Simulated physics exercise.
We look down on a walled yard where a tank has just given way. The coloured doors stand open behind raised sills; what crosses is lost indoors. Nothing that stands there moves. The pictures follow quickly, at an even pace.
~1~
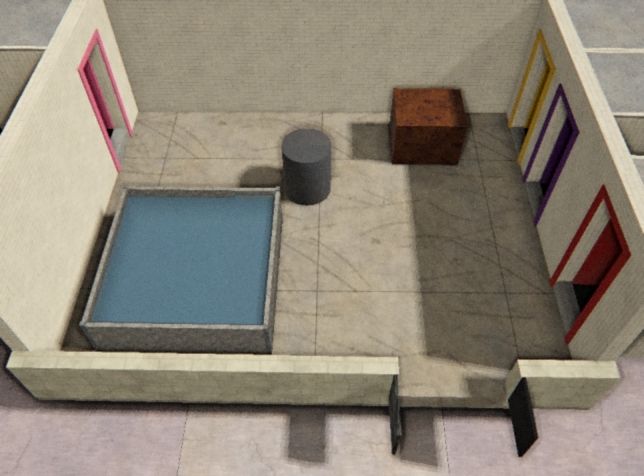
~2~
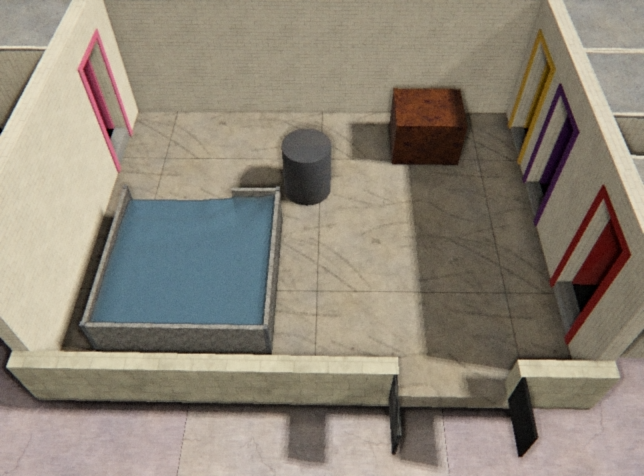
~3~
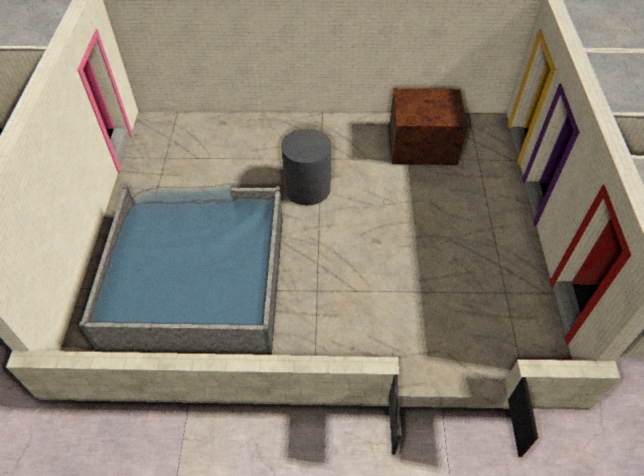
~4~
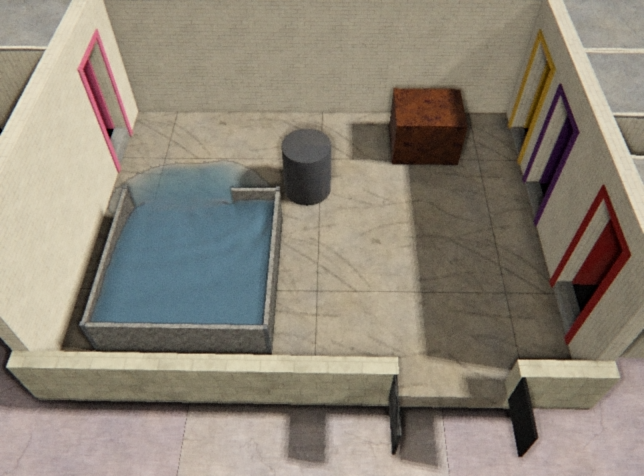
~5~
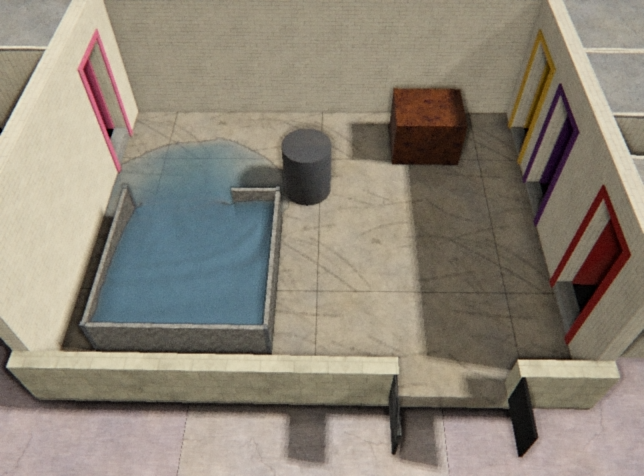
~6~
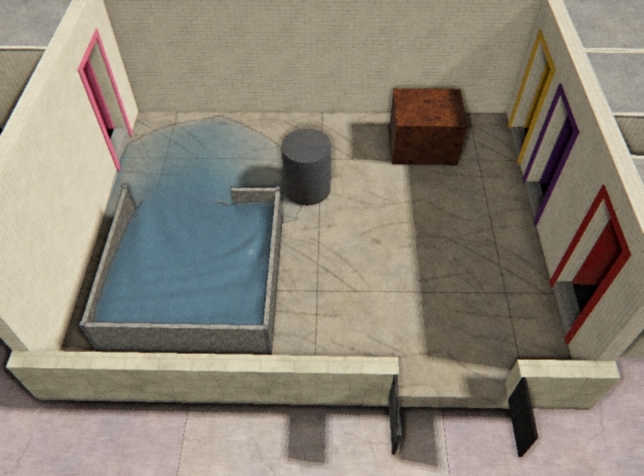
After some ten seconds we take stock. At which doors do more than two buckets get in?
One by one: The yellow door takes more than that; the red door stays under that; the purple door stays under that; the pink door takes more than that.
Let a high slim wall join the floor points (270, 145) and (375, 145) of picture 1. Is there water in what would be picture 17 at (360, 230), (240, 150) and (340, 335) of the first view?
As listed: Free of water, under water, clear.
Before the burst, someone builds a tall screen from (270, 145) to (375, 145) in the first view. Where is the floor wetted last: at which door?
Last comes the red-painted one.
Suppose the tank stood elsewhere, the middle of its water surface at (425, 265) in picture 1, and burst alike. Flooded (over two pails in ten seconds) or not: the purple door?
Then: The purple door is over.
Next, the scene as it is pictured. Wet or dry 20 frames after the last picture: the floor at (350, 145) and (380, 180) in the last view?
One after the other: Wet, flooded.
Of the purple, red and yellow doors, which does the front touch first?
It is the yellow-painted one.
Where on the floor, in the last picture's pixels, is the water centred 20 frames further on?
Around (226, 193).
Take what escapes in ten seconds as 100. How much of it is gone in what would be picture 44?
About 40 per cent.
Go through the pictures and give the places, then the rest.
In the first picture, still water in the water tank at (190, 254).
In the second picture, water pours out on the water tank's far side and has run to a hidden place.
In the third picture, the front is at a hidden place, out from the gap on the water tank's far side.
In the fourth picture, the front is at (136, 178), out from the gap on the water tank's far side.
In the fifth picture, the front is at (228, 143), out from the gap on the water tank's far side.
In the sixth picture, the front is at (226, 121), out from the gap on the water tank's far side.
A moment on, water covers 25 % of the floor; the yellow door not reached, the red door not reached, the purple door not reached, the pink door wet at the sill, nothing in.
Next, water covers 30 % of the floor; the yellow door not reached, the red door not reached, the purple door not reached, the pink door under two buckets in.
Then, water covers 45 % of the floor; the yellow door wet at the sill, nothing in, the red door not reached, the purple door not reached, the pink door far over two buckets in.
Later, water covers 95 % of the floor; the yellow door over two buckets in, the red door wet at the sill, nothing in, the purple door wet at the sill, nothing in, the pink door far over two buckets in.
In the end, water covers 100 % of the floor; the yellow door far over two buckets in, the red door wet at the sill, nothing in, the purple door wet at the sill, nothing in, the pink door far over two buckets in.
